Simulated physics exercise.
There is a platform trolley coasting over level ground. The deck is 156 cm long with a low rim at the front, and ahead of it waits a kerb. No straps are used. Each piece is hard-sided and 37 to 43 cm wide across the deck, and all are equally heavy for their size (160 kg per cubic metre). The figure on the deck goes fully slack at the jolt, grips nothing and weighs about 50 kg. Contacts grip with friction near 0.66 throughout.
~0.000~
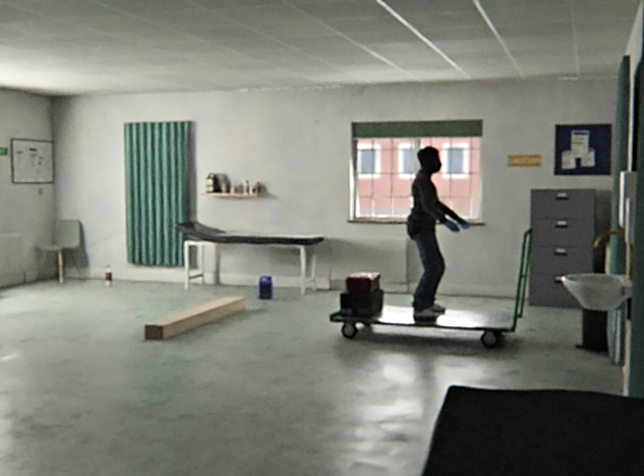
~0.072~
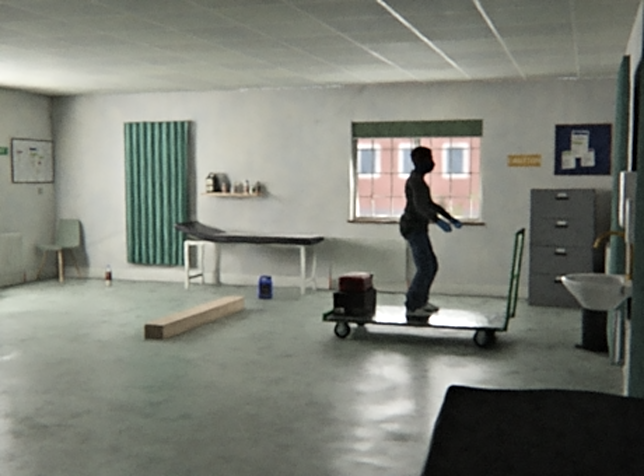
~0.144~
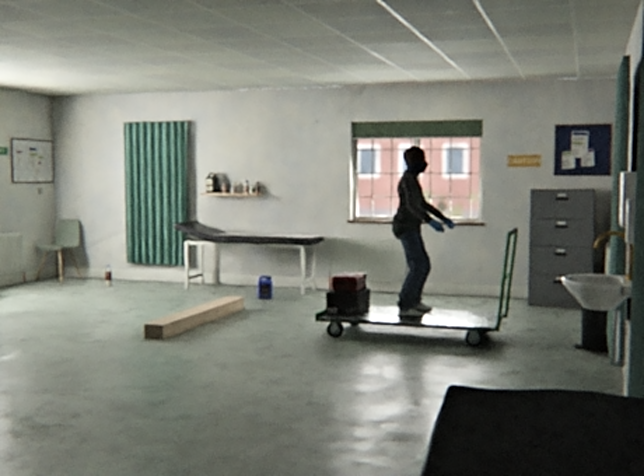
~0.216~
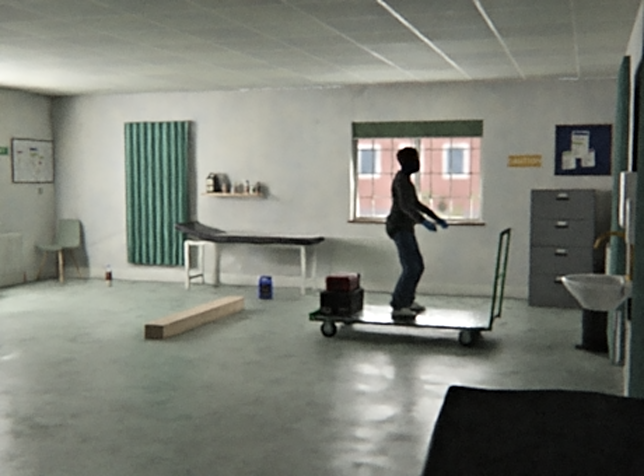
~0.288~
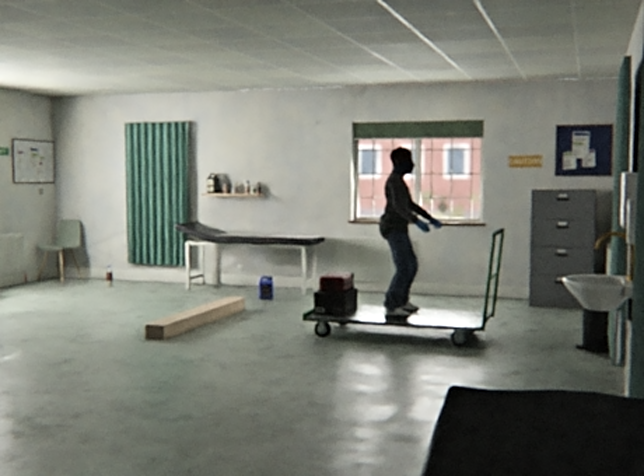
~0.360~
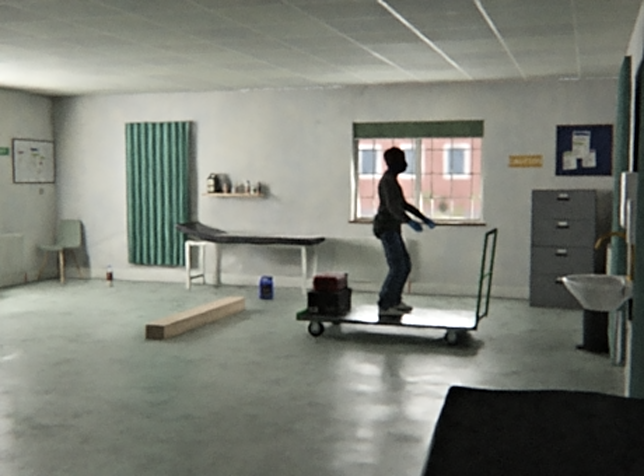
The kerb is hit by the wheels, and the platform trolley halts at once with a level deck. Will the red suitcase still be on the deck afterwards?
Yes.
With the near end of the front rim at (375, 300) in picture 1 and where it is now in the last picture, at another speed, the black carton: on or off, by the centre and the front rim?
With that change, black ends up retained.
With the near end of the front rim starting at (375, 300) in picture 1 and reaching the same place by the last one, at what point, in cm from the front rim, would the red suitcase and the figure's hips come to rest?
Then red 30 past, hips 10 past.
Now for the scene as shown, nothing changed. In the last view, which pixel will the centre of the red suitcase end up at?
Resting point approx. (213, 277).
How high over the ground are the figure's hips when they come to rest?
Around 30 centimetres high.
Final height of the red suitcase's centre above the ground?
Height: Some 45 centimetres.
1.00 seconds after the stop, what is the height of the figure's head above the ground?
At that moment it's around 70 cm off the ground.
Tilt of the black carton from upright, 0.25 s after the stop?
About 0°.
After 1.64 s the deck stops.
After 2.19 s the red suitcase is 14 cm behind the rim, tilted 0°, near (213, 277) in the last picture's view.
After 2.64 s the red suitcase is 14 cm behind the rim, tilted 0°, near (213, 277) in the last picture's view.
When all is still (2.9 s), nothing is past the rim; behind it, black carton, red suitcase and the figure's hips.
